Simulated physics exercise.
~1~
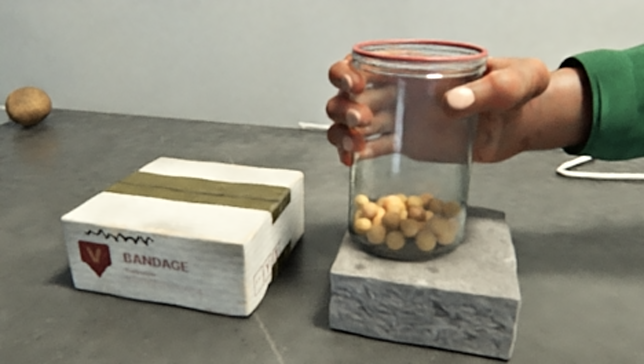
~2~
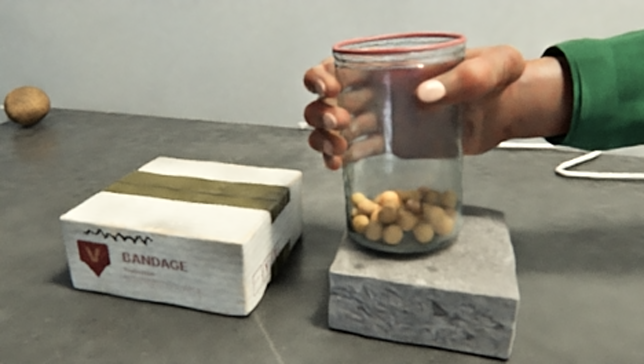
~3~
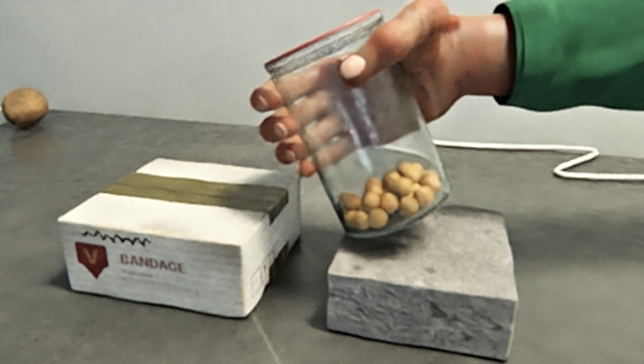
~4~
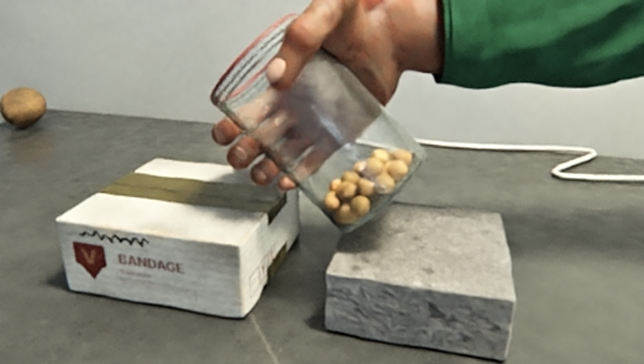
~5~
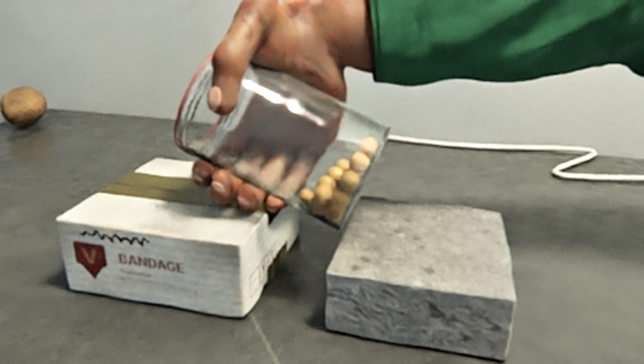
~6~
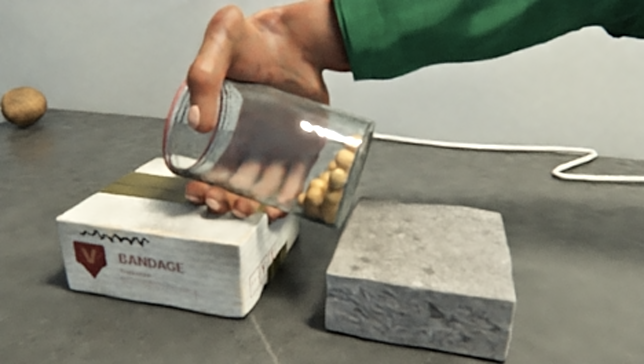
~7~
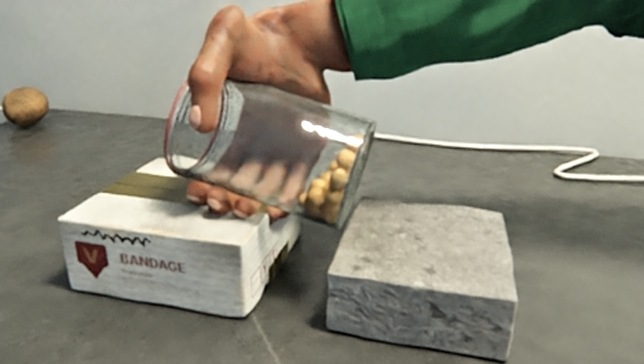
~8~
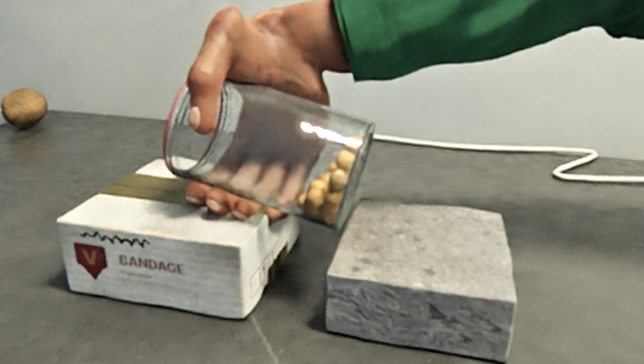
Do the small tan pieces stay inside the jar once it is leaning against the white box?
Yes, they all stay inside, gathered near the base of the jar as it rests against the box.
